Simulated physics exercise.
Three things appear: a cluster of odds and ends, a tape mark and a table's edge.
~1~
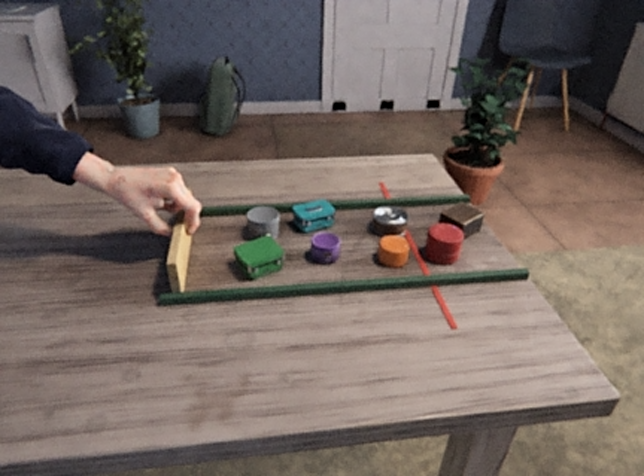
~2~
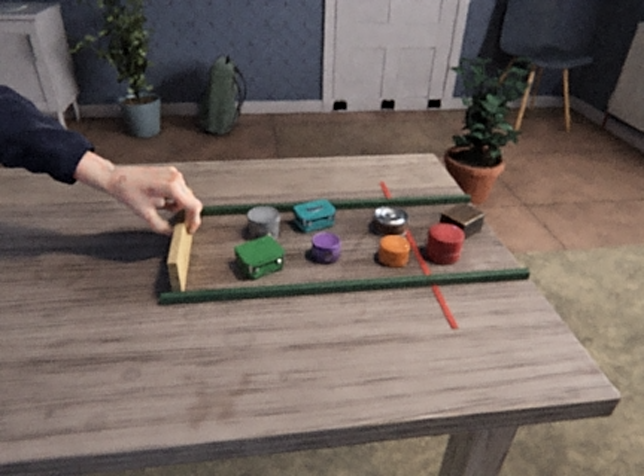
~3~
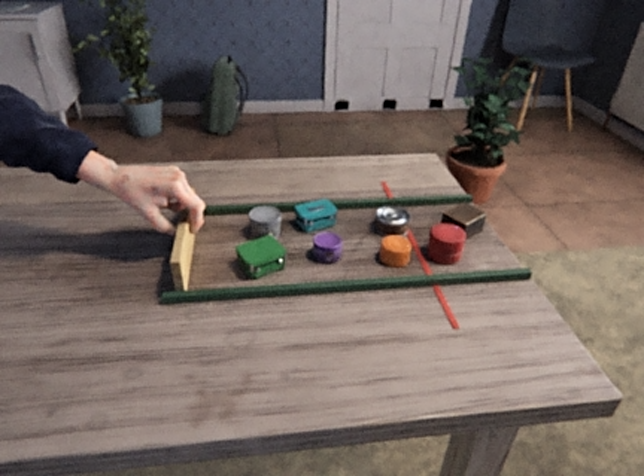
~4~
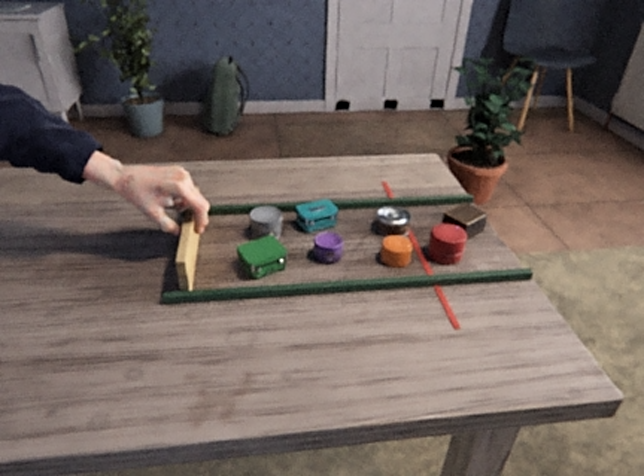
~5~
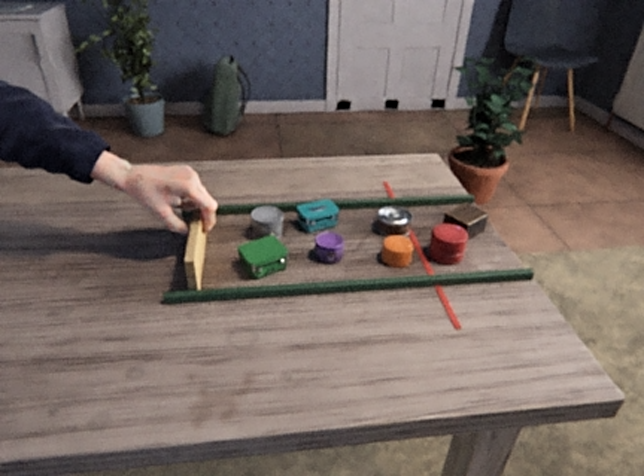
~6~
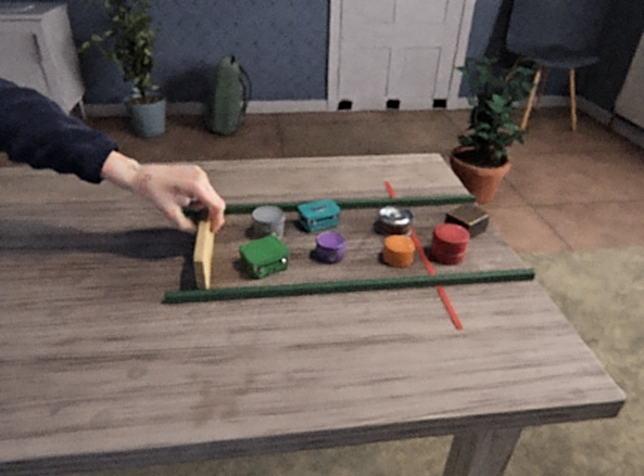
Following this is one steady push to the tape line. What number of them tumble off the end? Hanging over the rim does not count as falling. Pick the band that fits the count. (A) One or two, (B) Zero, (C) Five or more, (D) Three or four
Zero.
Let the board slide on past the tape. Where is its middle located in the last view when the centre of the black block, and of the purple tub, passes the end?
I reckon its middle sits around (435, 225) and then around (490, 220).
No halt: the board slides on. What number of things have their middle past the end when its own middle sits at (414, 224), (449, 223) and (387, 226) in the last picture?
0, 2 and 0.
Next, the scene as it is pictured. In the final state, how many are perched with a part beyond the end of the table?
2, I think.
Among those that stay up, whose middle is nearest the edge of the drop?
The one is the red lid.
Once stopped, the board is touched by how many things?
Total: 3.
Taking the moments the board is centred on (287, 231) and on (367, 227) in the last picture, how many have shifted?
The first count is 4, and then it's 7.
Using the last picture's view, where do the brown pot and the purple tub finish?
The first sits around (457, 230), while the other sits around (431, 236).
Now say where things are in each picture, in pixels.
Black block (461, 222); red lid (444, 244); brown pot (390, 222); board (182, 237); tape (410, 240), in the first frame.
Red lid (444, 244); board (183, 237), in the second frame.
Brown pot (392, 222); orange lid (395, 251), in the third frame.
Black block (464, 222); grey tin (266, 223), in the fourth frame.
Red lid (448, 244); turquoise case (318, 216), in the fifth frame.
Black block (467, 222); red lid (449, 244); brown pot (396, 222); board (206, 235); tape (416, 240), in the sixth frame.
A little later, none off yet; black block at rest near (467, 222); red lid at rest near (449, 244); brown pot at rest near (396, 222).
Next, none off yet; black block at rest near (467, 222); red lid at rest near (449, 244); brown pot shifted a little near (407, 225).
When it is over, the number that fall off is zero.
